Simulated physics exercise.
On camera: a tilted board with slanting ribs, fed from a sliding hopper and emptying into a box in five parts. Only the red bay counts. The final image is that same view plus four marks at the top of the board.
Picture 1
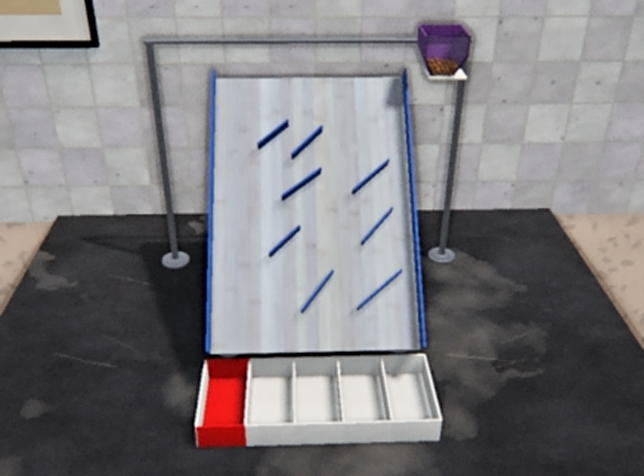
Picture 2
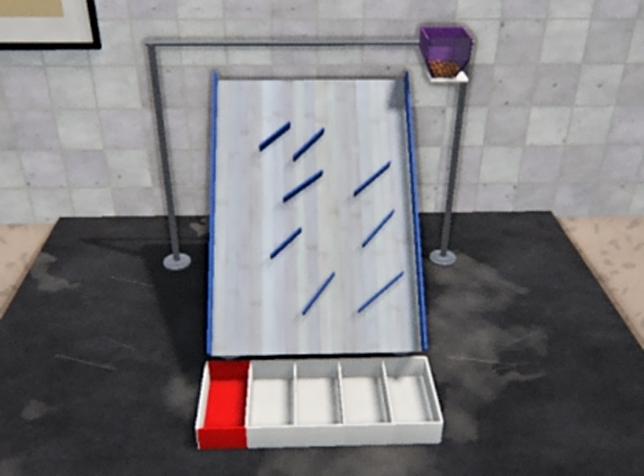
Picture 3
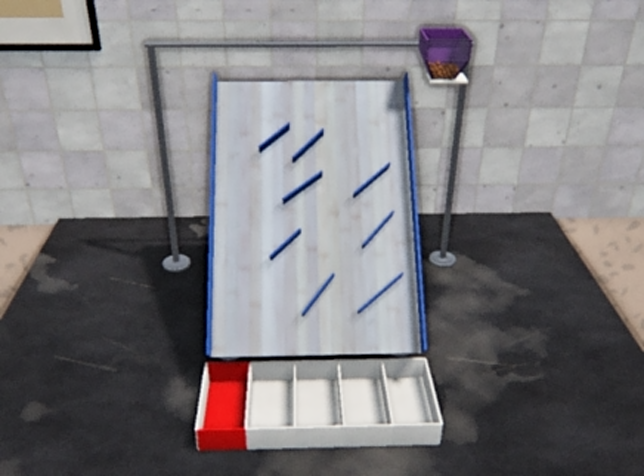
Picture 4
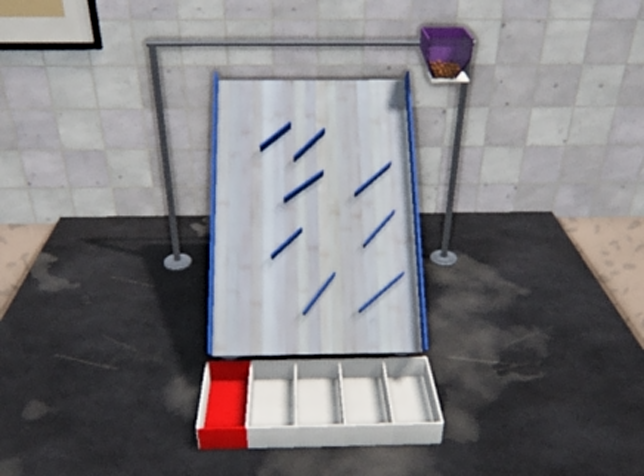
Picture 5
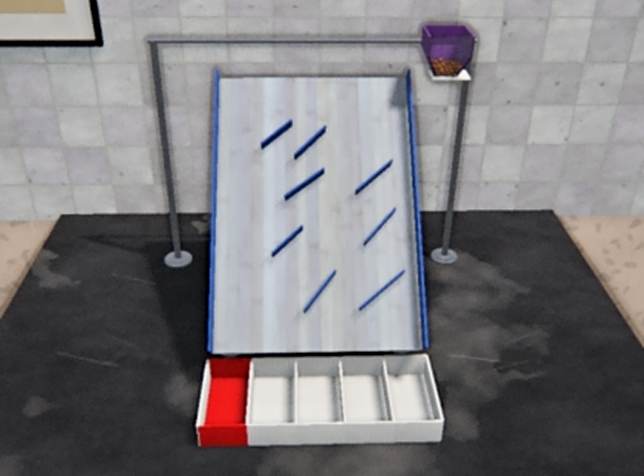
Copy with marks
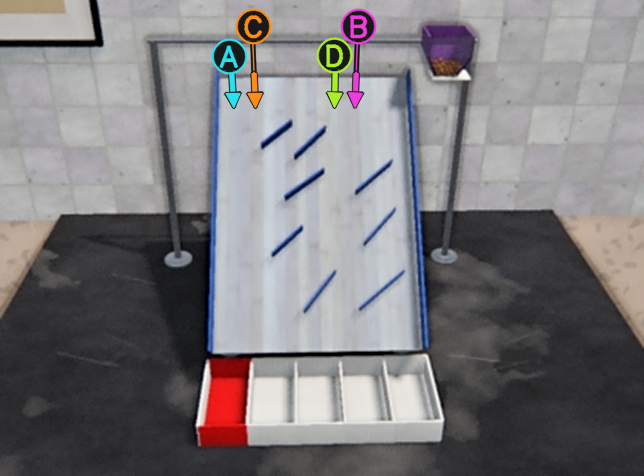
Nothing moves except the view itself, which shifts very slightly up and down, looking from the front and a little above at a dark tabletop before a grey tiled wall. A pale tilted board with blue edges and slanting blue ribs stands beneath a grey rail, with a purple hopper of small brown pieces at upper right. Below sits a white five-part box, its leftmost bay red, and everything stays in place.
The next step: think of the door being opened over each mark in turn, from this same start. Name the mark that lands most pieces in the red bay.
The best mark is C.
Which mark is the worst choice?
It is B.
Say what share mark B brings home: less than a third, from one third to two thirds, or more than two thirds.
It is less than a third.
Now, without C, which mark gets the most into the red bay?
That would be A.
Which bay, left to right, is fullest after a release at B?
It is the second one.
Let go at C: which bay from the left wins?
The first.
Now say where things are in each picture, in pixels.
The first frame shows hopper at (440, 65), cereal balls, door shut.
The second frame shows ribs (259, 146) to (290, 121), (293, 156) to (324, 127), (283, 198) to (323, 170).
The third frame shows ribs (355, 193) to (390, 162), (270, 256) to (301, 228), (364, 245) to (394, 211).
The fourth frame shows ribs (304, 313) to (335, 272), (360, 310) to (404, 272).
The fifth frame shows red bay at (223, 434), number 1 of 5 from the left.
On the marked copy, mark A meets the board at (233, 102); mark B meets the board at (355, 102); mark C meets the board at (255, 102); mark D meets the board at (334, 102).
For mark A, about two thirds in the red bay, a small part in other bays, about a quarter outside the box.
For mark B, a small part in the red bay, most in other bays, a small part outside the box.
For mark C, most in the red bay, a small part in other bays, a small part outside the box.
For mark D, about a quarter in the red bay, about two thirds in other bays, a small part outside the box.
